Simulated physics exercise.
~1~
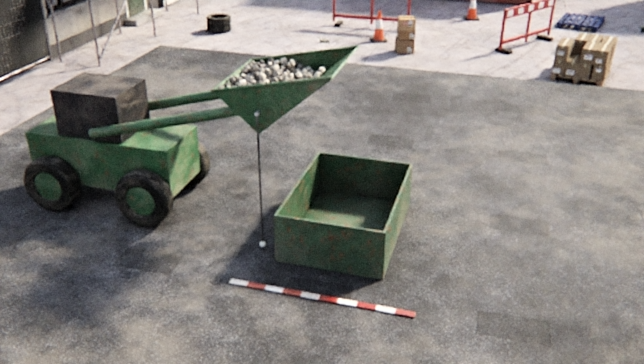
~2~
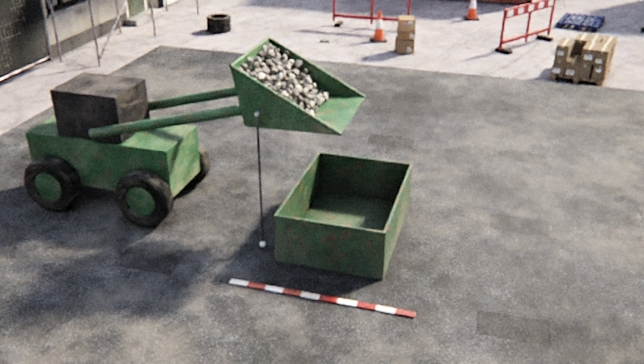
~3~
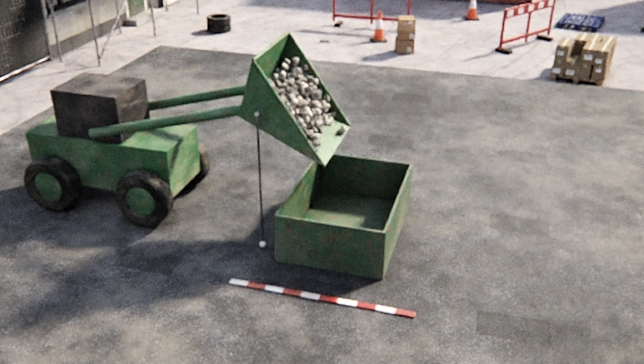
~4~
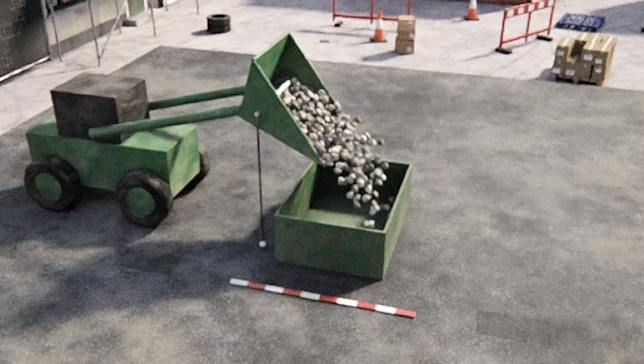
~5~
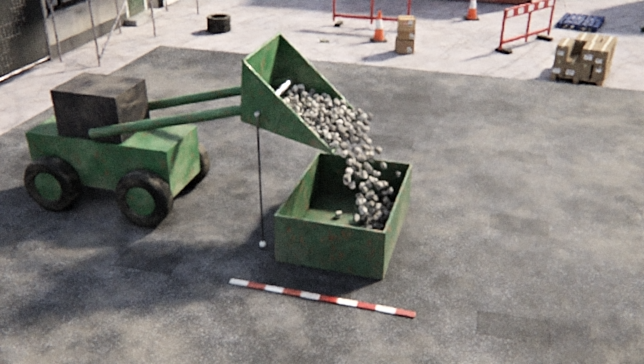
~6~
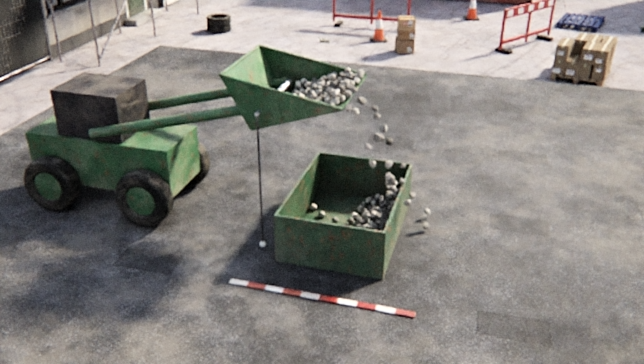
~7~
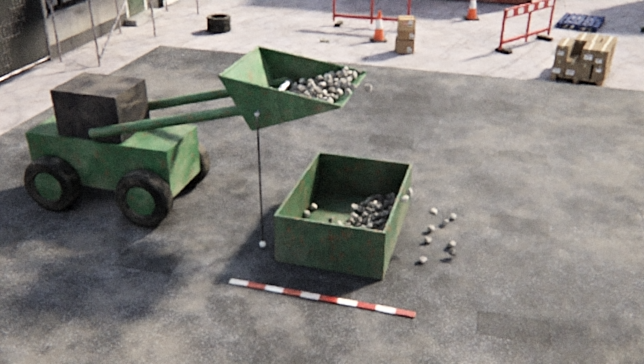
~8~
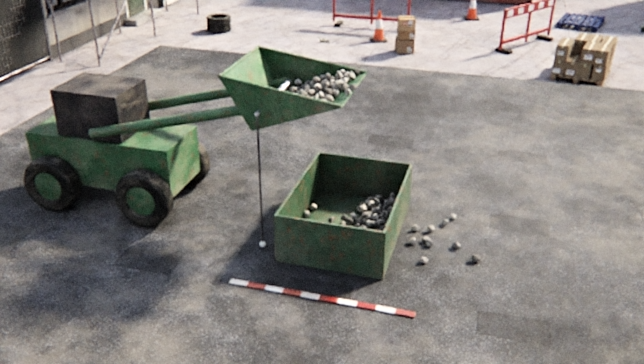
Green loader tipping grey stones from its raised bucket into an open bin, then levelling back, some stones kept, a few spilled.
